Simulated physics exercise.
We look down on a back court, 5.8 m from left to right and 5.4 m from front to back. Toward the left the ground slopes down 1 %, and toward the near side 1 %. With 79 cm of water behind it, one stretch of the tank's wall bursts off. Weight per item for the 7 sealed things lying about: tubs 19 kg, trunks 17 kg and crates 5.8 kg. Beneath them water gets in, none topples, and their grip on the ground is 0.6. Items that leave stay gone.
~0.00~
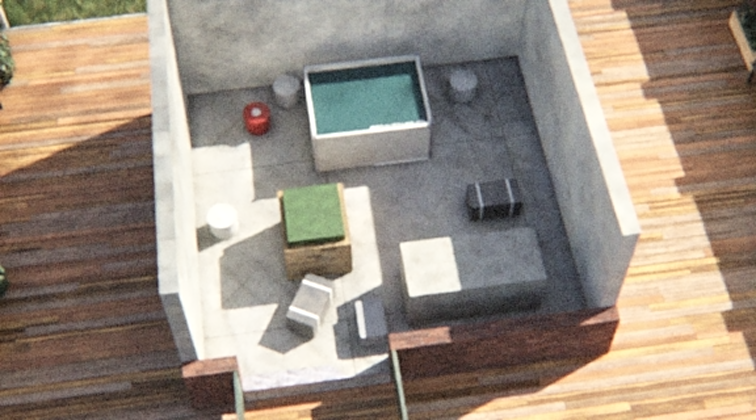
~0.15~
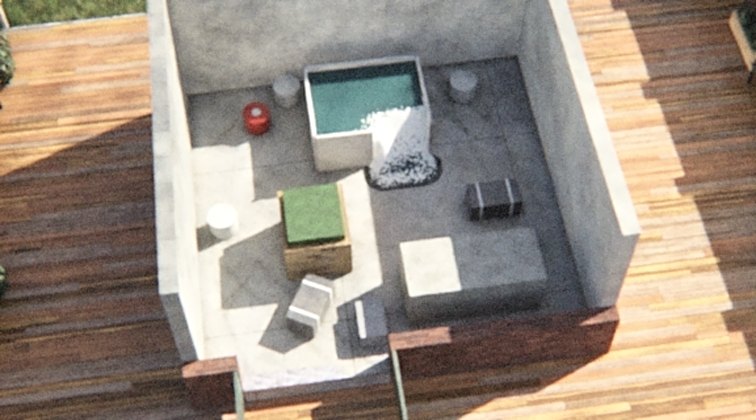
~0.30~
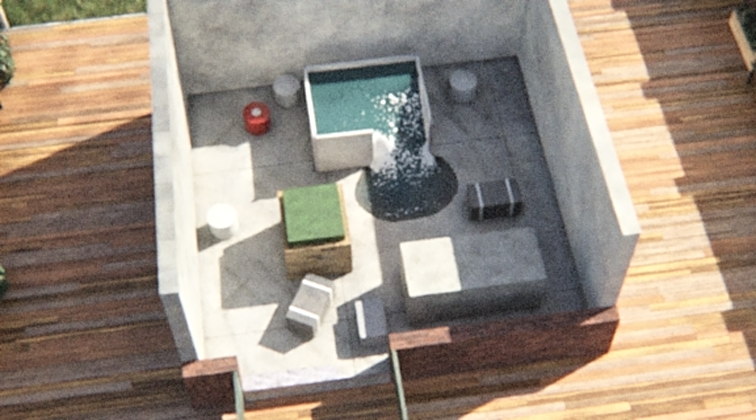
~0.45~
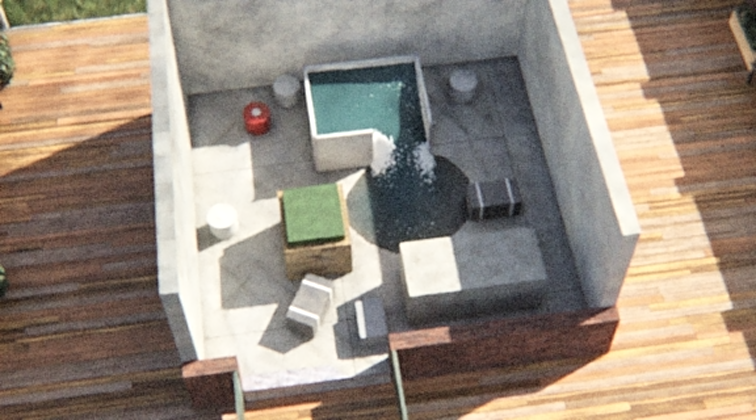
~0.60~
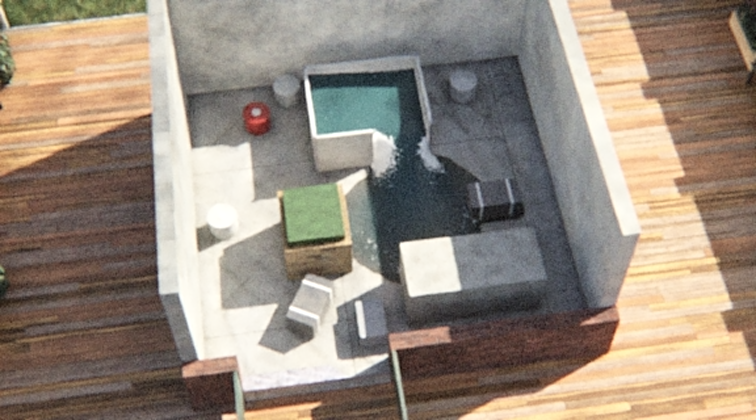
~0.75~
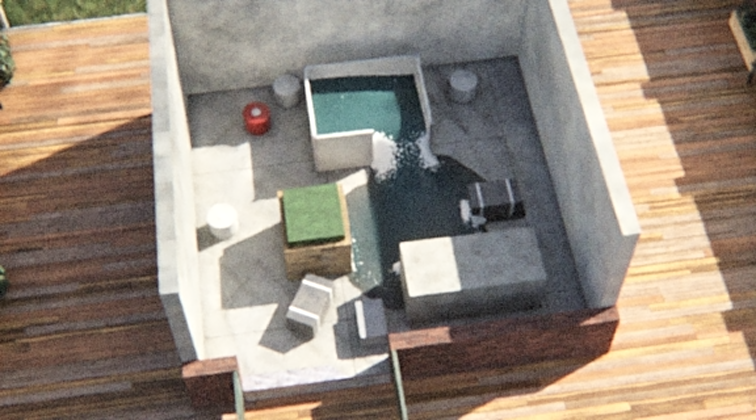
Water bursts from a pale, square tank at the back of a grey-walled court, seen from high above amid wooden decking. A small red container sits left of the tank, a green-topped crate near the middle, a dark trunk and long pale block to the right. Foaming through the tank's broken near wall, the water spreads darkly between crate and trunk to the block, while the objects and camera stay still.
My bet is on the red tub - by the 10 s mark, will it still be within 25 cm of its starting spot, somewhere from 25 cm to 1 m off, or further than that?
Still close to its start.
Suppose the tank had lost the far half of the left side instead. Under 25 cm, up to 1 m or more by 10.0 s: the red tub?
Well, the red tub goes a long way then.
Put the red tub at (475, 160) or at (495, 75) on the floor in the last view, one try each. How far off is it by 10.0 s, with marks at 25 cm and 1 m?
Outcomes in order: It sits still; it sits still.
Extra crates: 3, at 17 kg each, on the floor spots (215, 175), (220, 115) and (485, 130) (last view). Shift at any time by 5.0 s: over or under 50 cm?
Going through them in the order asked, they come out shy of the mark, shy of the mark and shy of the mark.
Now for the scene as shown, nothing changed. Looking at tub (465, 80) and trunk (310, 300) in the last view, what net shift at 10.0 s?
In that order: 0 cm, 150 cm.
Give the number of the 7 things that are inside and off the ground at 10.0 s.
Tally: 2 of them.
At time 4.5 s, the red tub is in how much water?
Depth: About 0 cm.
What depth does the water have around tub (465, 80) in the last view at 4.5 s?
About 5 cm.
After 2.0 s the red tub is near (256, 112), 0.0 m from its start, aground; 1 of 7 are out; 1 afloat.
After 4.5 s the red tub is near (256, 112), 0.0 m from its start, aground; 1 of 7 are out; 1 afloat.
After 7.0 s the red tub is near (256, 112), 0.0 m from its start, aground; 1 of 7 are out; 1 afloat.
After 10.0 s the red tub is near (256, 112), 0.0 m from its start, aground; 1 of 7 are out; 2 afloat.
